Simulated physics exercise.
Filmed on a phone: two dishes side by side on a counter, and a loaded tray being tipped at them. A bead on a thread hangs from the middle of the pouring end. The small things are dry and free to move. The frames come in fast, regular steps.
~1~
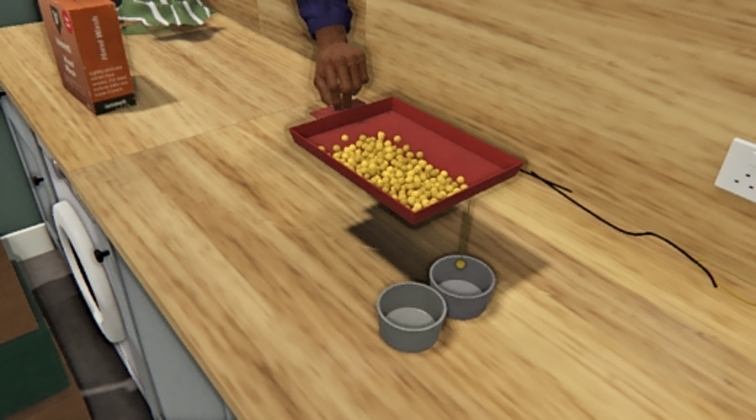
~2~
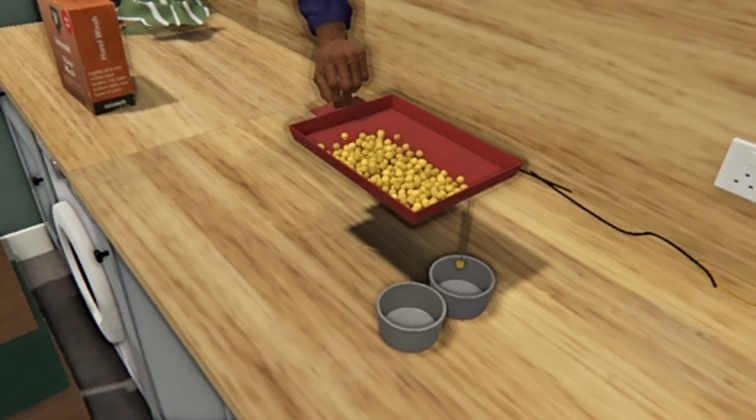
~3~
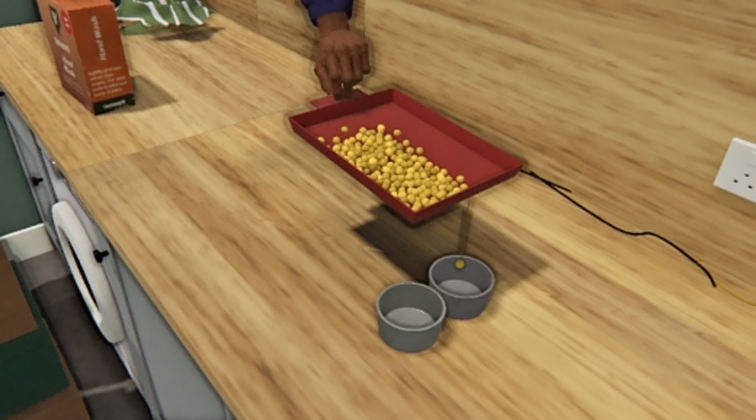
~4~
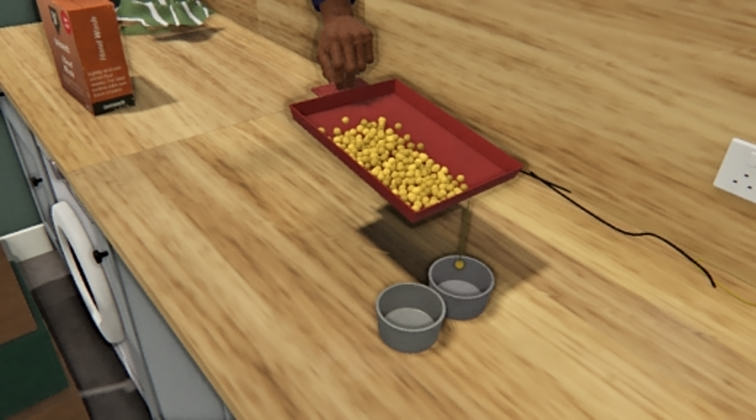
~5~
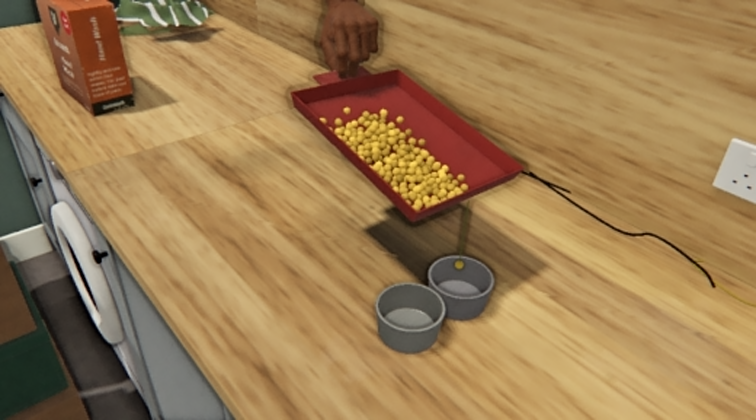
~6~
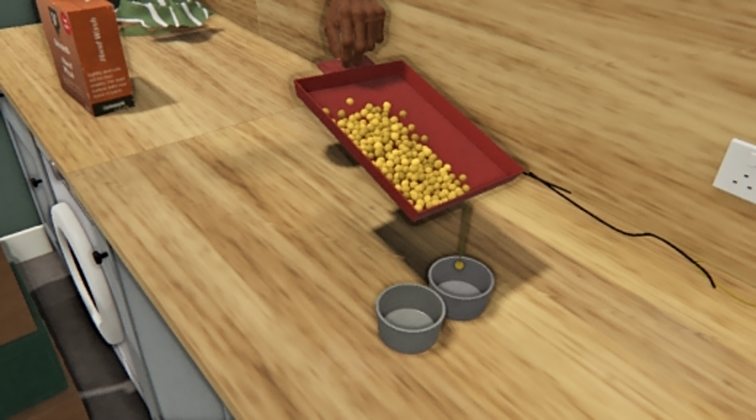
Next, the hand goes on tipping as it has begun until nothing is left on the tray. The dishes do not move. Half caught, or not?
In the dishes lies under half of it.
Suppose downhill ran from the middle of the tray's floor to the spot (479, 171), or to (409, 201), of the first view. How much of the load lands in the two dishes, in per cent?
Near 0 % and 80 %.
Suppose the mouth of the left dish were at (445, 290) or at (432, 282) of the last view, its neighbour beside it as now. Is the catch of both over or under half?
The first try: Less than half. The second: Below a half.
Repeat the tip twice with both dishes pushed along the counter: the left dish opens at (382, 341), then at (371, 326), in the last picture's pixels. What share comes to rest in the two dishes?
The first gives 0 %, the second 0 %.
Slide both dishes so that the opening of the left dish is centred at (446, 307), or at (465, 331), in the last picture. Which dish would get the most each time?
First the right dish, then the right-hand dish.
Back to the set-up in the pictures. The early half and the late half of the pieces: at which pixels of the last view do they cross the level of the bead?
At about (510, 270), then at (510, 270).
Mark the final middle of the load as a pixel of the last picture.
Close to (517, 308).
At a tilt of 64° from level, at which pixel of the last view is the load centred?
Roughly at (467, 176).
Soon, tray tipped steeply; nearly all on the tray; a stray few outside both; a small part in the air.
A while on, tray tipped past a quarter turn; about a quarter on the tray; a stray few in the right dish; about a third outside both; about half in the air.
Towards the end, tray tipped past a quarter turn; a small part in the right dish; nearly all outside both.
Finally, tray tipped past a quarter turn; none in the left dish; a small part in the right dish; nearly all outside both.
